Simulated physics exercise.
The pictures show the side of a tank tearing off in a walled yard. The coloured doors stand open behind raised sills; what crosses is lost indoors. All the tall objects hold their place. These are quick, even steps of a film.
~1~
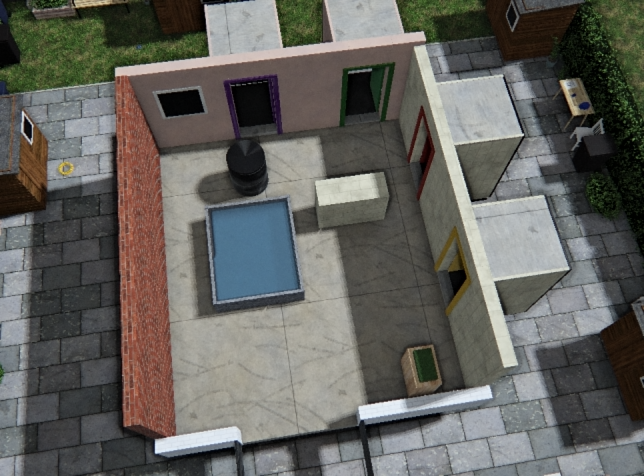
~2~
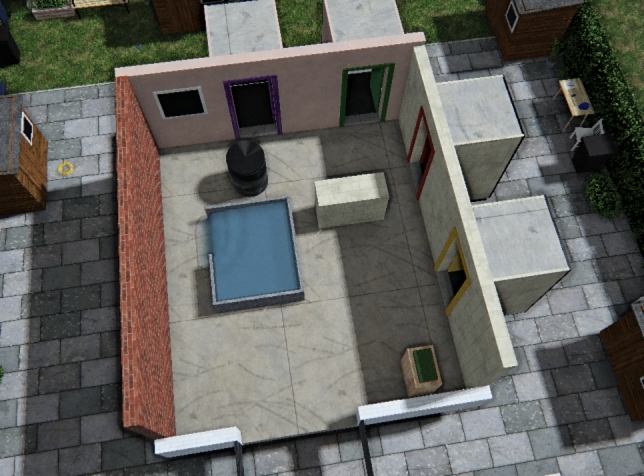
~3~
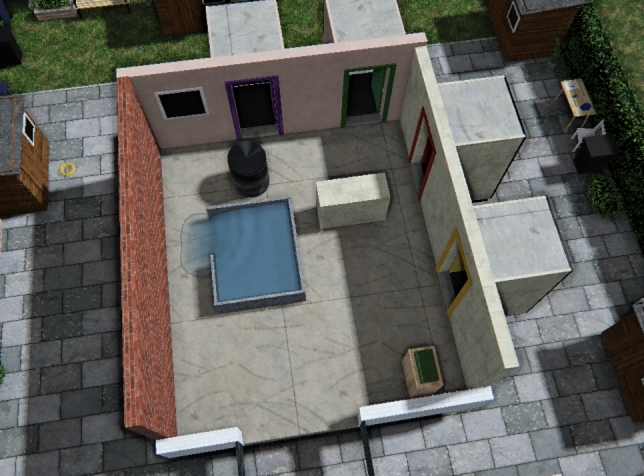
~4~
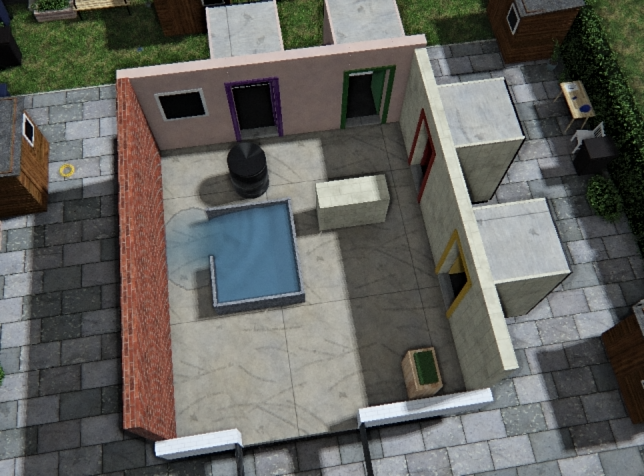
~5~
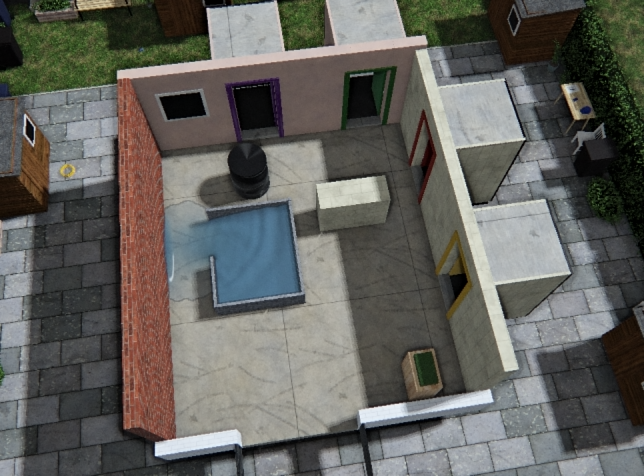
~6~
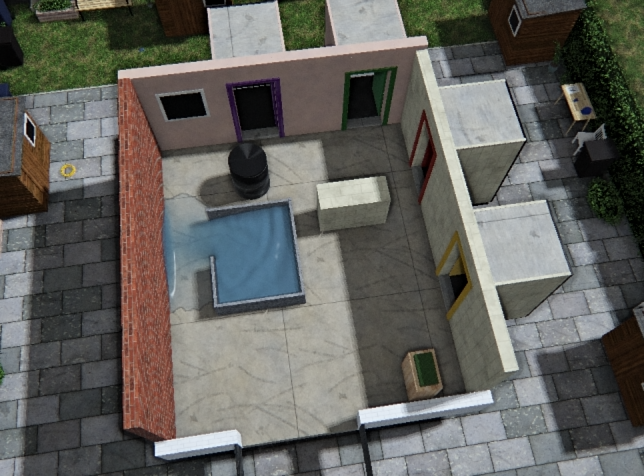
To begin with, still blue water fills a low rectangular tank in a walled yard with coloured doorways. The upper part of the tank's left side opens, and water pours out leftward across the pale floor, reaching the red brick wall and spreading along its base.
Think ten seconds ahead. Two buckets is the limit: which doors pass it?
The yellow door holds within the limit; the green door holds within the limit; the purple door holds within the limit; the red door floods.
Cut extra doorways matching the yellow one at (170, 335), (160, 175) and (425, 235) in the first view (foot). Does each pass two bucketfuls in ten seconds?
One after the other: Stays under, goes over, stays under.
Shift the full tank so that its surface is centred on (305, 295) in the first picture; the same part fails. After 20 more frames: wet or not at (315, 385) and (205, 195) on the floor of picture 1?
One after the other: Clear, covered.
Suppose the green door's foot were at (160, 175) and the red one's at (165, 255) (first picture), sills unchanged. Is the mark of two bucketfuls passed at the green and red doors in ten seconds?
Then: The green door takes more; the red door is over.
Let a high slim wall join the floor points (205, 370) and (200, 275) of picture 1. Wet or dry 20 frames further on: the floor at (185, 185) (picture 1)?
At that place: Under water.
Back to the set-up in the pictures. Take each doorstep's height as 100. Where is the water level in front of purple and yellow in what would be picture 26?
Roughly 80 per cent, then 0 per cent.
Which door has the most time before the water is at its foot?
That is the yellow one.
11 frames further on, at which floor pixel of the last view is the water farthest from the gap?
At about (177, 434).
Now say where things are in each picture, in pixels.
The first picture shows still water in the water tank at (253, 249).
In the second picture, the front is at (206, 267), out from the gap at (212, 238).
In the third picture, water pours out at (214, 239) and has run to (188, 267).
In the fourth picture, water pours out at (214, 241) and has run to (168, 271).
In the fifth picture, the front is at (169, 292), out from the gap at (214, 242).
In the sixth picture, water pours out at (214, 241) and has run to (170, 308).
A moment on, water covers 10 % of the floor; the yellow door not reached, the green door not reached, the purple door not reached, the red door not reached.
Next, water covers 25 % of the floor; the yellow door not reached, the green door not reached, the purple door not reached, the red door not reached.
Then, water covers 40 % of the floor; the yellow door not reached, the green door not reached, the purple door wet at the sill, nothing in, the red door not reached.
Later, water covers 60 % of the floor; the yellow door not reached, the green door wet at the sill, nothing in, the purple door wet at the sill, nothing in, the red door under two buckets in.
In the end, water covers 80 % of the floor; the yellow door wet at the sill, nothing in, the green door under two buckets in, the purple door wet at the sill, nothing in, the red door over two buckets in.
